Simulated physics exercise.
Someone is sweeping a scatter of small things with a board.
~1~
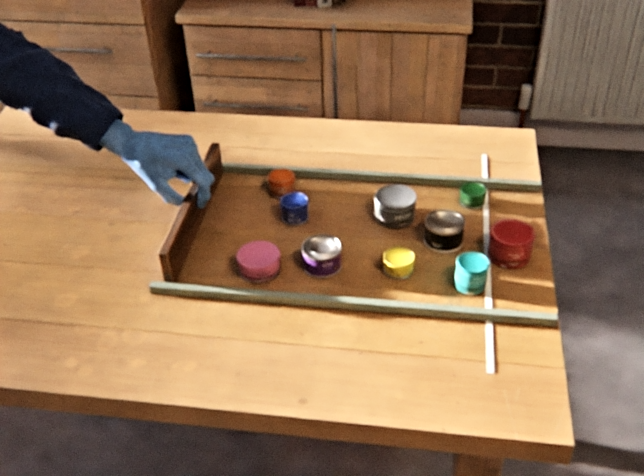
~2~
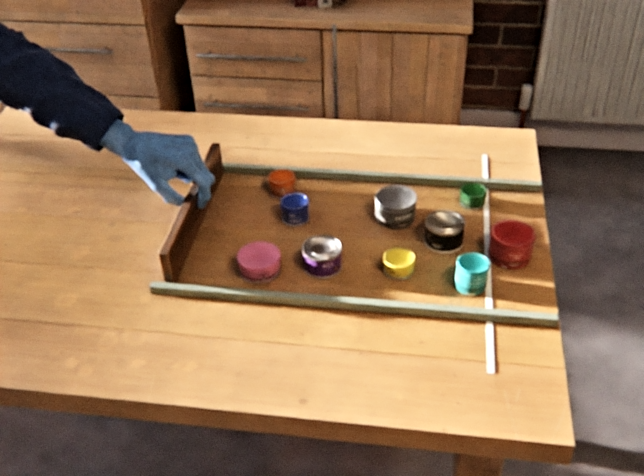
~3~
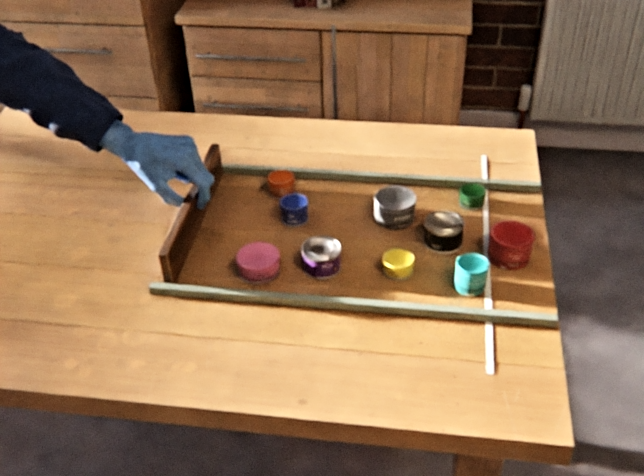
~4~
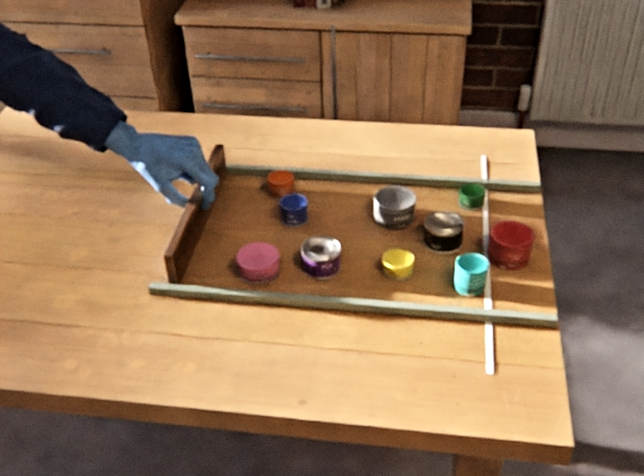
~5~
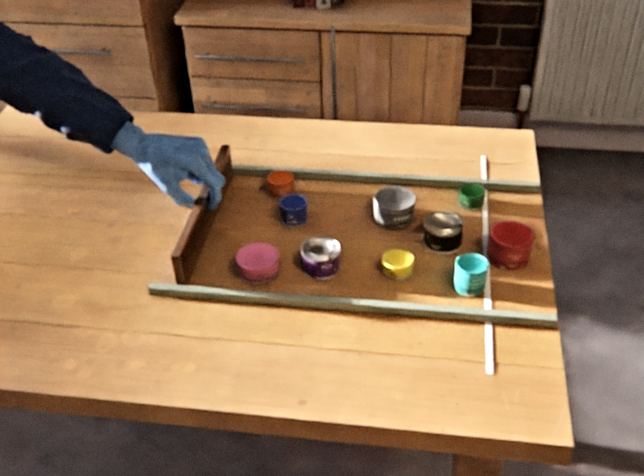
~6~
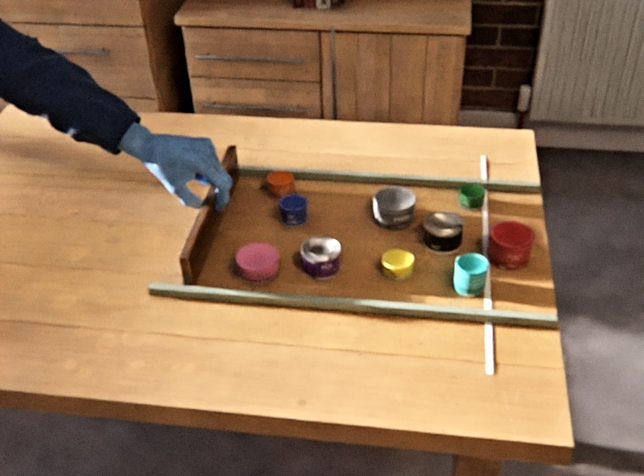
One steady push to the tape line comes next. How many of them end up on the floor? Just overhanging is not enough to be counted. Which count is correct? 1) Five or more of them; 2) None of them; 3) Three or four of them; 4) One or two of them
Option 4: One or two of them.
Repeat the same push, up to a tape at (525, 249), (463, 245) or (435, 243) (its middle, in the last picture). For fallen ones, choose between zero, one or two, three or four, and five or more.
Lab note - tapes per position, in order: More than four; none at all; none at all.
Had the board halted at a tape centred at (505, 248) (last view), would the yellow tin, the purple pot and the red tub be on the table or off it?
The yellow tin is no longer there; as for the purple pot, it is still there; and the red tub is no longer there.
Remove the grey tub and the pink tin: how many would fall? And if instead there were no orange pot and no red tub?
The counts: 0 and 0.
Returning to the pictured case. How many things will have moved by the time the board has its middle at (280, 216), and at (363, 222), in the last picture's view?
Counts: 4 and 6.
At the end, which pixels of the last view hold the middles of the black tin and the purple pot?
First object about (534, 241); second object about (507, 258).
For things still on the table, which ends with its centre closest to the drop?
Turquoise tub.
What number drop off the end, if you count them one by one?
Altogether the count is 1.
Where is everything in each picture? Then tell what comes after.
In the first picture, red tub (511, 244); green pot (473, 196); turquoise tub (472, 274); board (194, 209); tape (487, 245).
In the second picture, green pot (473, 196); pink tin (259, 262).
In the third picture, turquoise tub (471, 275); blue pot (294, 210).
In the fourth picture, red tub (510, 245); black tin (443, 232).
In the fifth picture, green pot (472, 197); grey tub (394, 208).
In the sixth picture, red tub (510, 245); green pot (472, 197); turquoise tub (471, 275); board (213, 212); tape (486, 247).
Early on, none off yet; red tub at rest near (510, 245); green pot at rest near (472, 197); turquoise tub at rest near (471, 275).
A while later, none off yet; red tub moving near (521, 248); green pot travelled a little near (482, 193); turquoise tub travelled about its own width near (494, 286).
Finally, the number that fall off is one or two; lost, red tub.
